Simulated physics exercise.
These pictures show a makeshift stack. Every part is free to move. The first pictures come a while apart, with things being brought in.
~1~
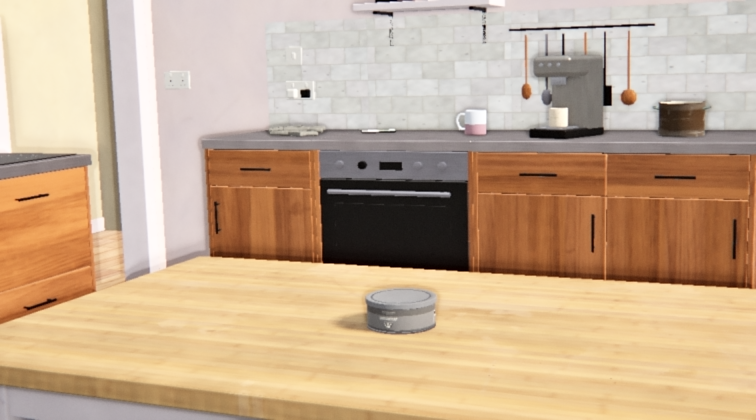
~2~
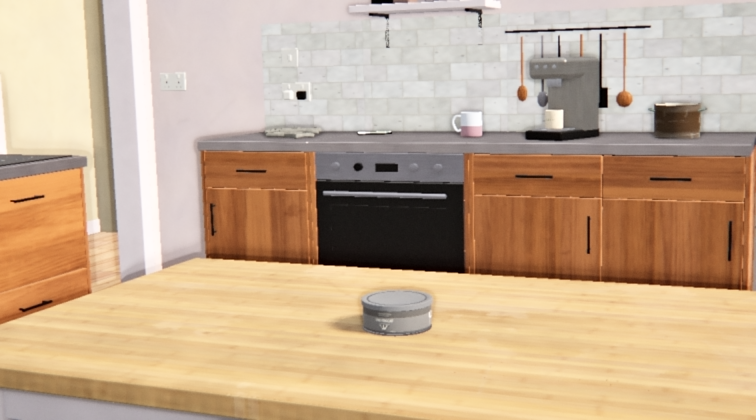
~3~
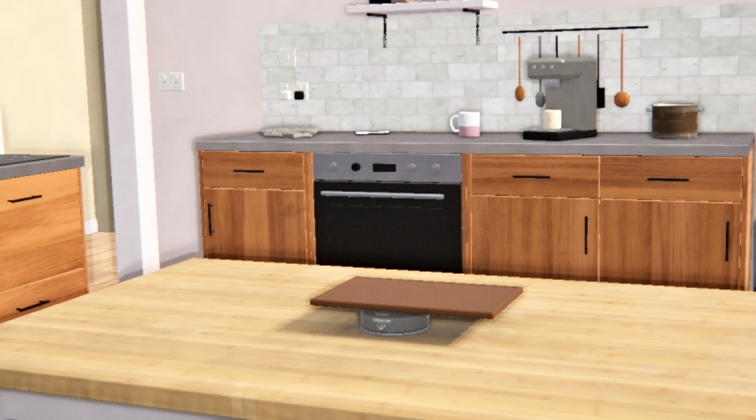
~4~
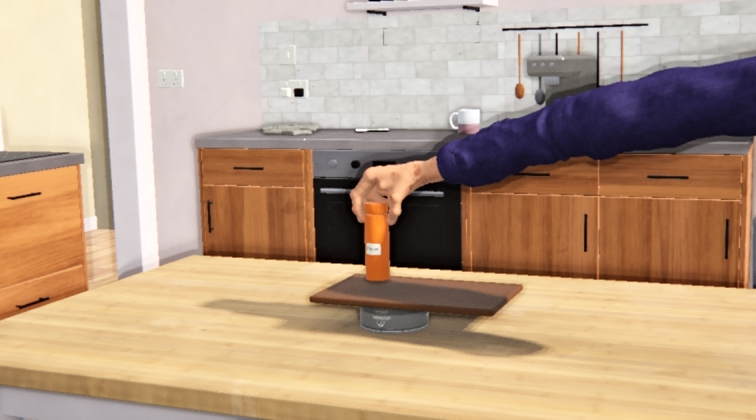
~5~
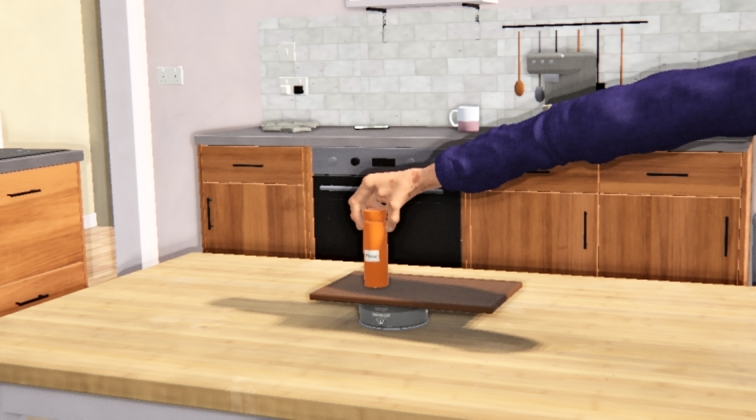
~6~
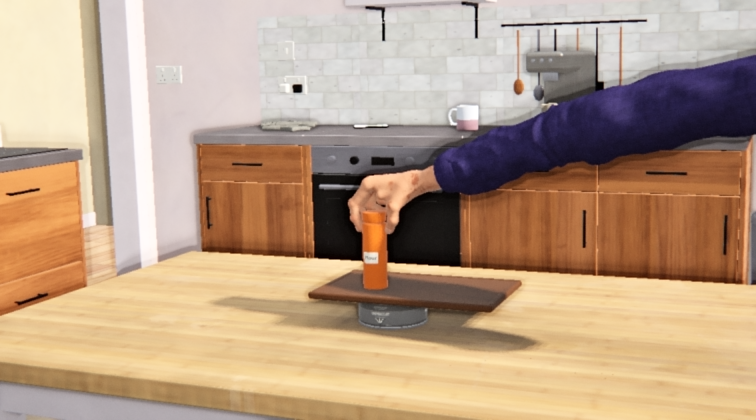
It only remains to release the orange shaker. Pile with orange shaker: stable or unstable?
I expect the stack to stay settled.
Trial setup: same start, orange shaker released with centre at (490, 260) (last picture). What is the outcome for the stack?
What happens next is that it goes down.
Then, 0.30 s past the last view, nothing moves.
Then, 0.70 s past the last view, orange shaker resting near (375, 250).
Finally, all 3 still in place. Final places as the last picture's camera would see them, orange shaker near (375, 250). The stack stays up.
